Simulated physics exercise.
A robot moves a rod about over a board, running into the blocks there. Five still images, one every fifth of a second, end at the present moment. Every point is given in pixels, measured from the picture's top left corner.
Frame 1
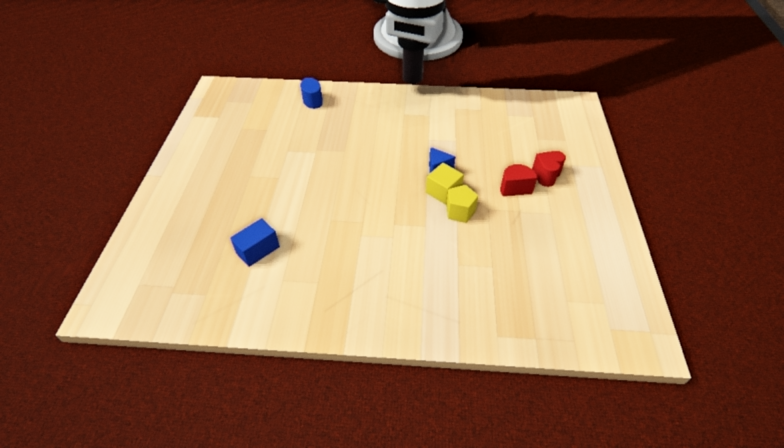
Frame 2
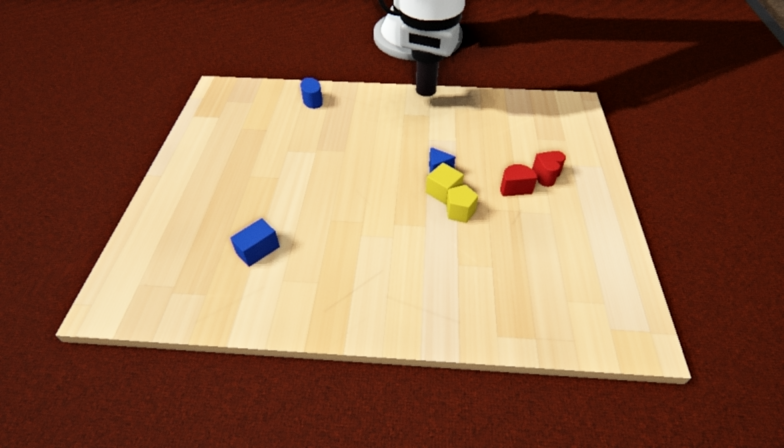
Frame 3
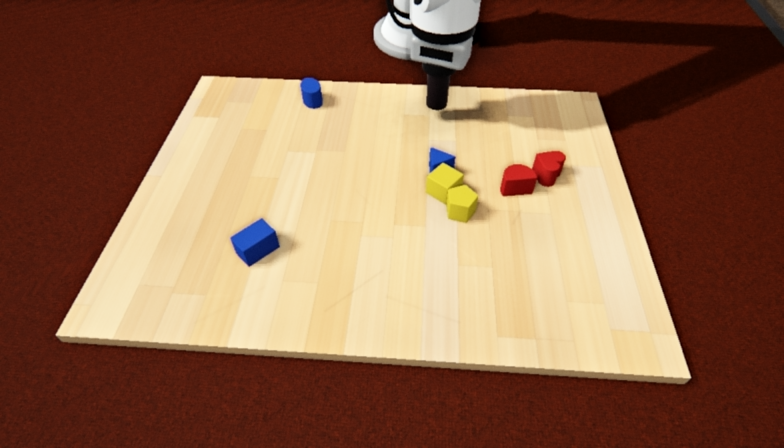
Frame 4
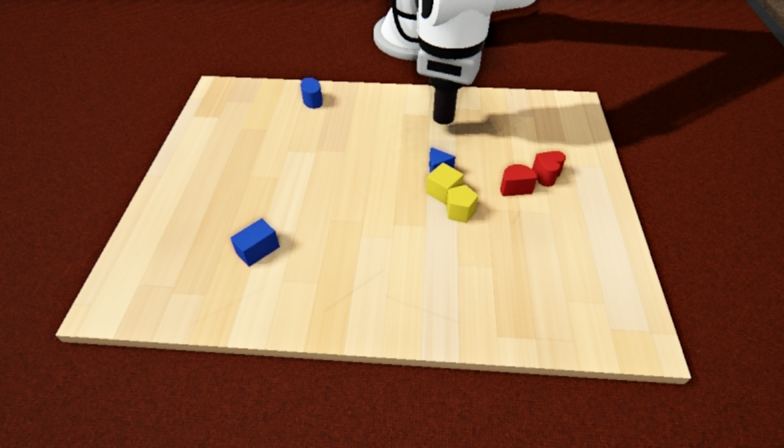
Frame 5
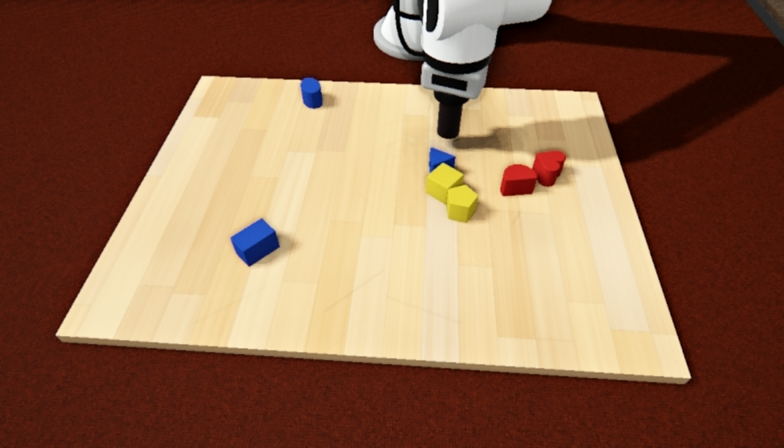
A pale wooden board lies on a dark red surface, seen from above at an angle by a still camera. Blue blocks sit at the upper left, lower left and just right of centre, the last touching two yellow ones, with two red blocks further right. From the top edge, a white robot arm moves its black rod down and slightly right, nearing the blue-and-yellow cluster, while every block stays still.
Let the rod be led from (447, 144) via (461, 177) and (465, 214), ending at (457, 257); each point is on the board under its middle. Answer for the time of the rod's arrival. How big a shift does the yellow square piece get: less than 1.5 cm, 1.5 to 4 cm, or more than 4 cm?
Between 1.5 and 4 cm.
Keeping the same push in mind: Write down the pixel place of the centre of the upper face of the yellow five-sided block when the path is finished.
At pixel (438, 255).
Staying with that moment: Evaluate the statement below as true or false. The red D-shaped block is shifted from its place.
Verdict: False.
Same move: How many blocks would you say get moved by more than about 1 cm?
I foresee two blocks being moved.
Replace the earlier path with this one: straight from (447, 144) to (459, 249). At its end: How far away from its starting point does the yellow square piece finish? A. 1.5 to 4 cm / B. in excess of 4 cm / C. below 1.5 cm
The answer is B.
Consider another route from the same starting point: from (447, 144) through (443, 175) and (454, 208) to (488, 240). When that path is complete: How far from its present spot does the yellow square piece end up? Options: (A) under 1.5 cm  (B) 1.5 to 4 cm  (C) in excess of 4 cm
Choice C: In excess of 4 cm.
What follows on the original path. One third of the way, rod at (462, 165); blue triangular block at (440, 157), turned 45° clockwise; yellow square piece at (443, 176).
Two thirds of the way, rod at (467, 203); blue triangular block at (440, 157), turned 45° clockwise; yellow square piece at (439, 184), turned 45° clockwise; yellow five-sided block at (459, 219).
At the end, rod at (459, 246); blue triangular block at (440, 157), turned 45° clockwise; yellow square piece at (439, 184), turned 45° clockwise; yellow five-sided block at (438, 255), turned 80° clockwise; red D-shaped block in place.
